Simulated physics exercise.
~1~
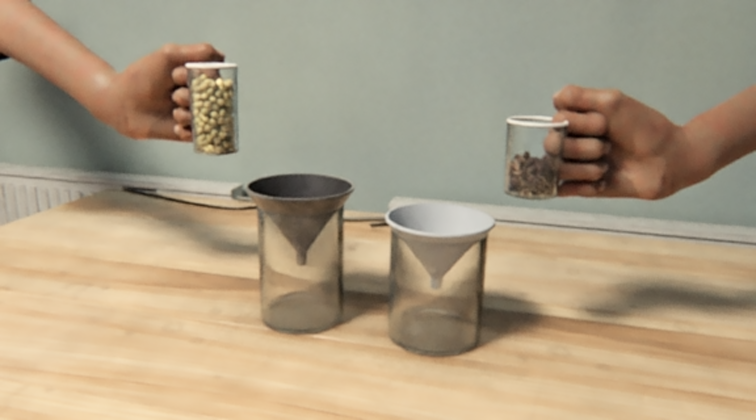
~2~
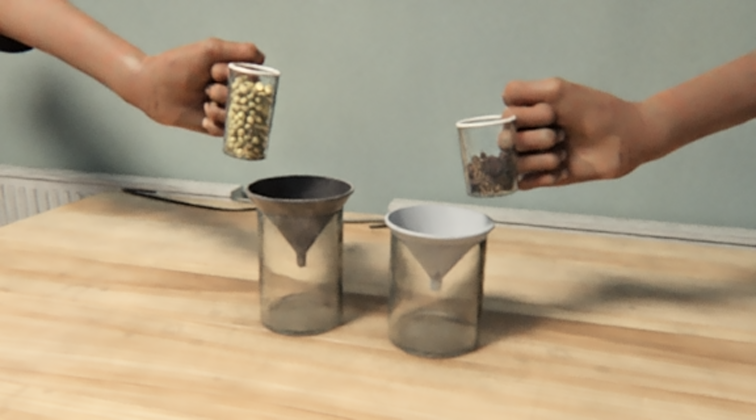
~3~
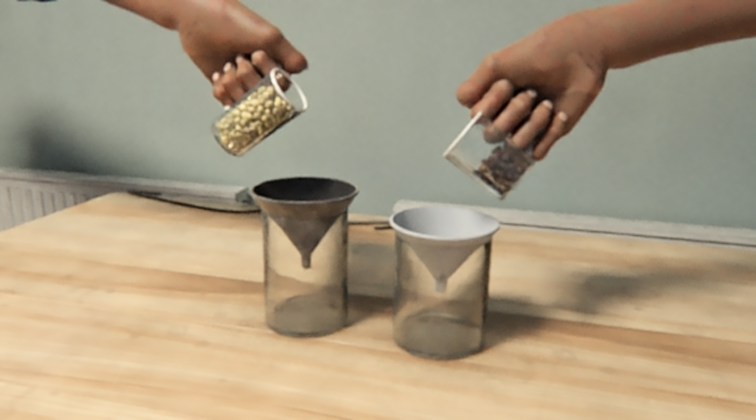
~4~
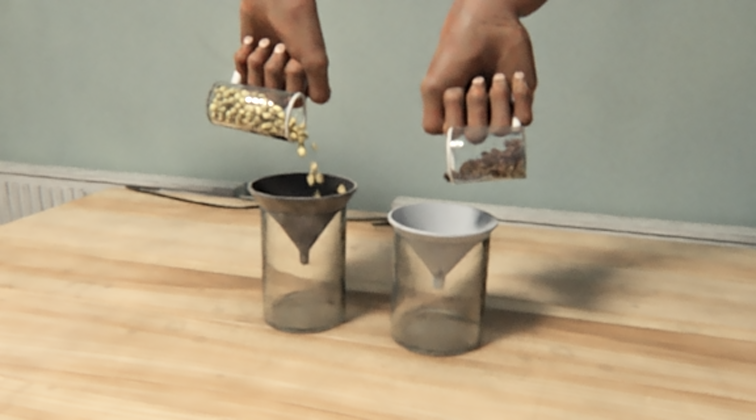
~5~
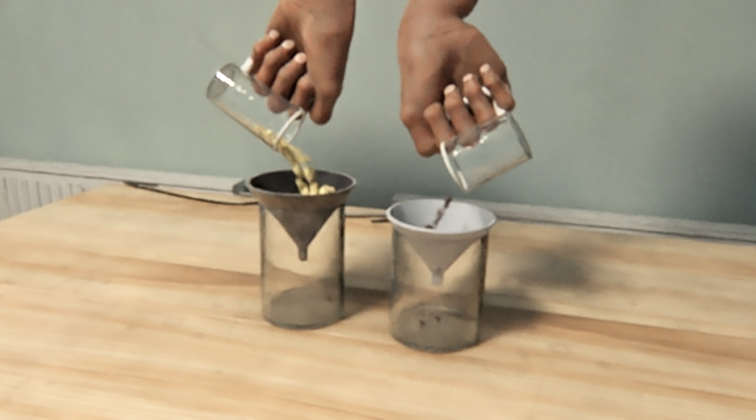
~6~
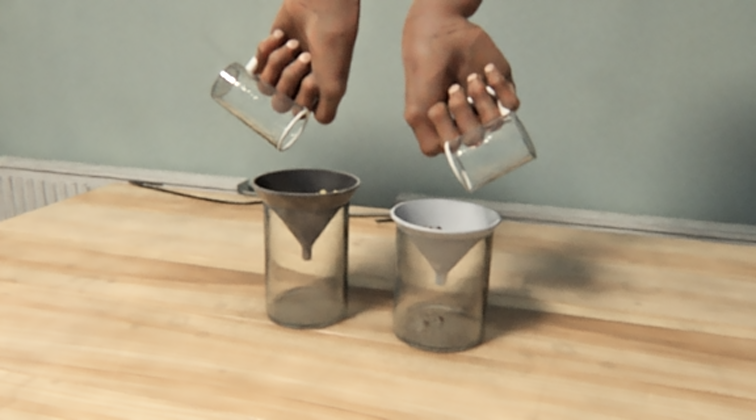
Two hands tip cups of yellow and brown pieces into funnels, where most stay.
